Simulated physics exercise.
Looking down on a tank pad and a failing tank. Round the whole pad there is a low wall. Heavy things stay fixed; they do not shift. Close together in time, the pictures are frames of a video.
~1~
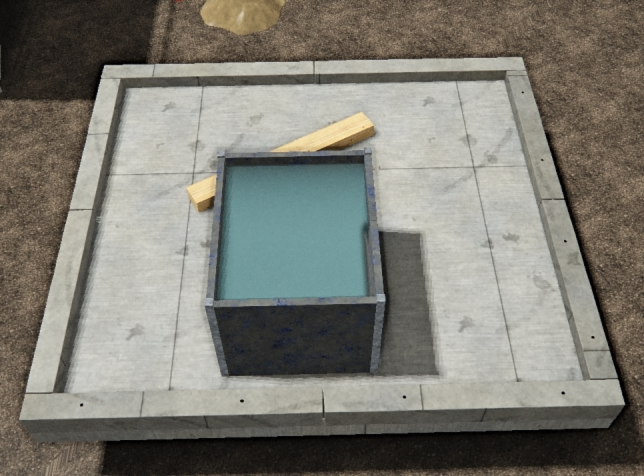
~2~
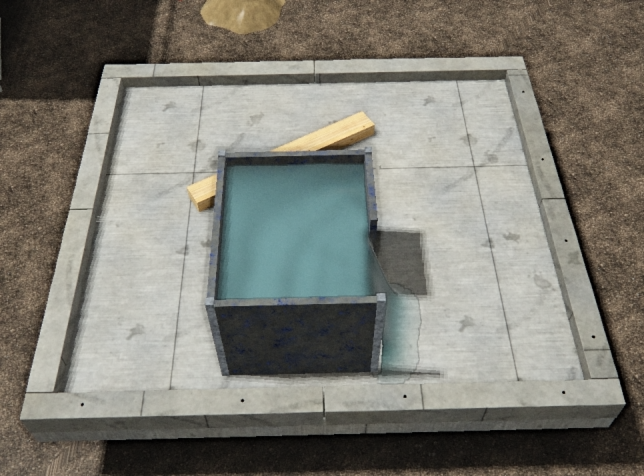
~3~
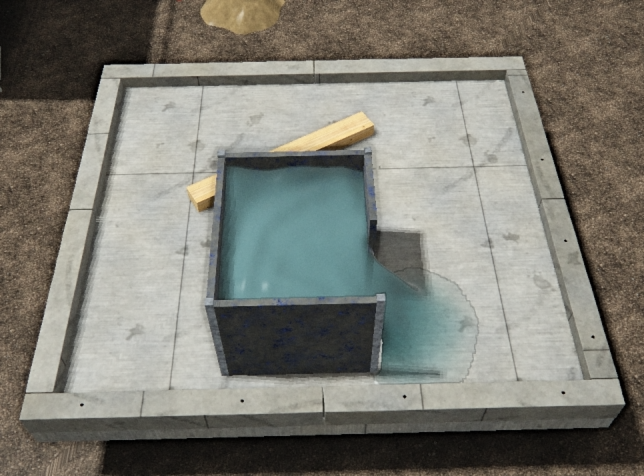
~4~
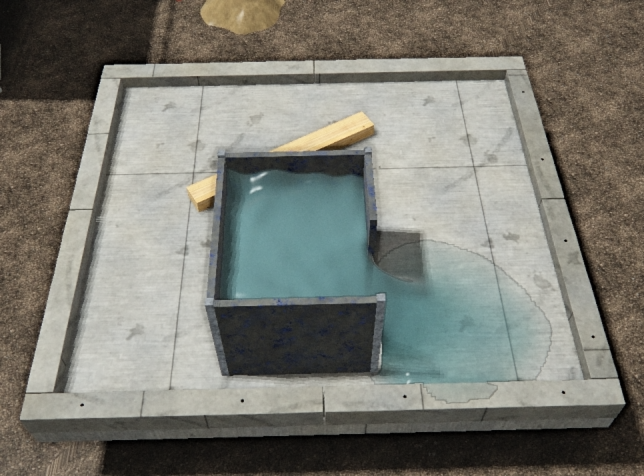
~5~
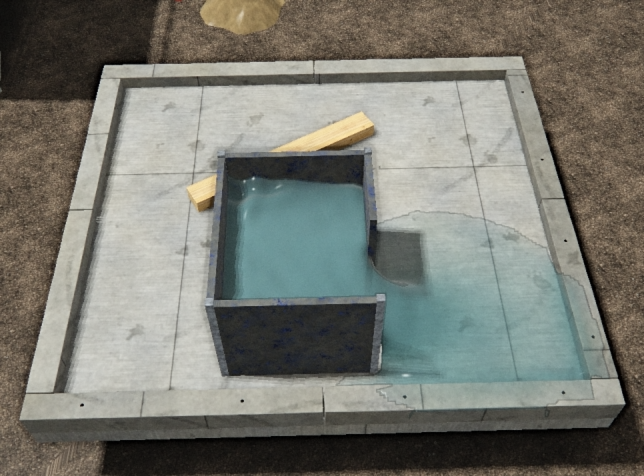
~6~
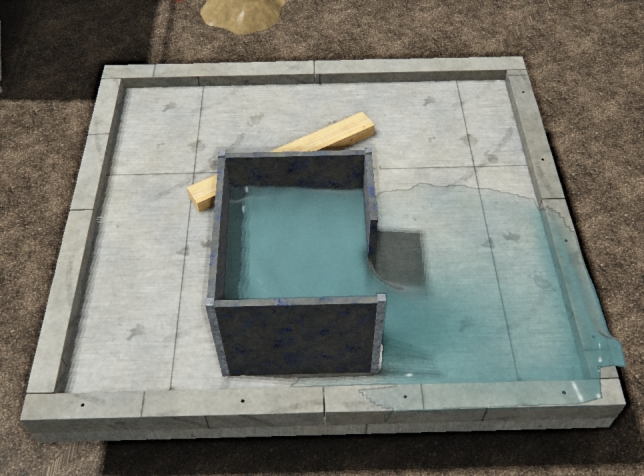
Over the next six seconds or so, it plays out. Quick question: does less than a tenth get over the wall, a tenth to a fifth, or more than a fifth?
Upwards of a fifth.
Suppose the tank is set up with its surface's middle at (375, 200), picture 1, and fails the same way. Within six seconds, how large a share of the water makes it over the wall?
Close to 48 %.
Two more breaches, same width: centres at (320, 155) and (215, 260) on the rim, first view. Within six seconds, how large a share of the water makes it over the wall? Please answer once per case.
Near 26 per cent, then near 48 per cent.
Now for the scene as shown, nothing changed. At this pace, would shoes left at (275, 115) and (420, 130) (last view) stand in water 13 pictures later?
In the order you gave them, they come out unflooded and waterlogged.
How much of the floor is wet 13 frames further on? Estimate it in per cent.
Some 45 in a hundred.
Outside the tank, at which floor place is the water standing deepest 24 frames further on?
I'd say near (562, 367).
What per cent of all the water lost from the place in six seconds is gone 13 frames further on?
I'd estimate close to 85 per cent.
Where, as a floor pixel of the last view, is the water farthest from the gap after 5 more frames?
Farthest reach: (491, 82).
A moment on, water covers 30 % of the floor; the low wall has let 10 % over.
Next, water covers 30 % of the floor; the low wall has let 18 % over.
Then, water covers 40 % of the floor; the low wall has let 37 % over.
Later, water covers 60 % of the floor; the low wall has let 43 % over.
In the end, water covers 70 % of the floor; the low wall has let 44 % over.
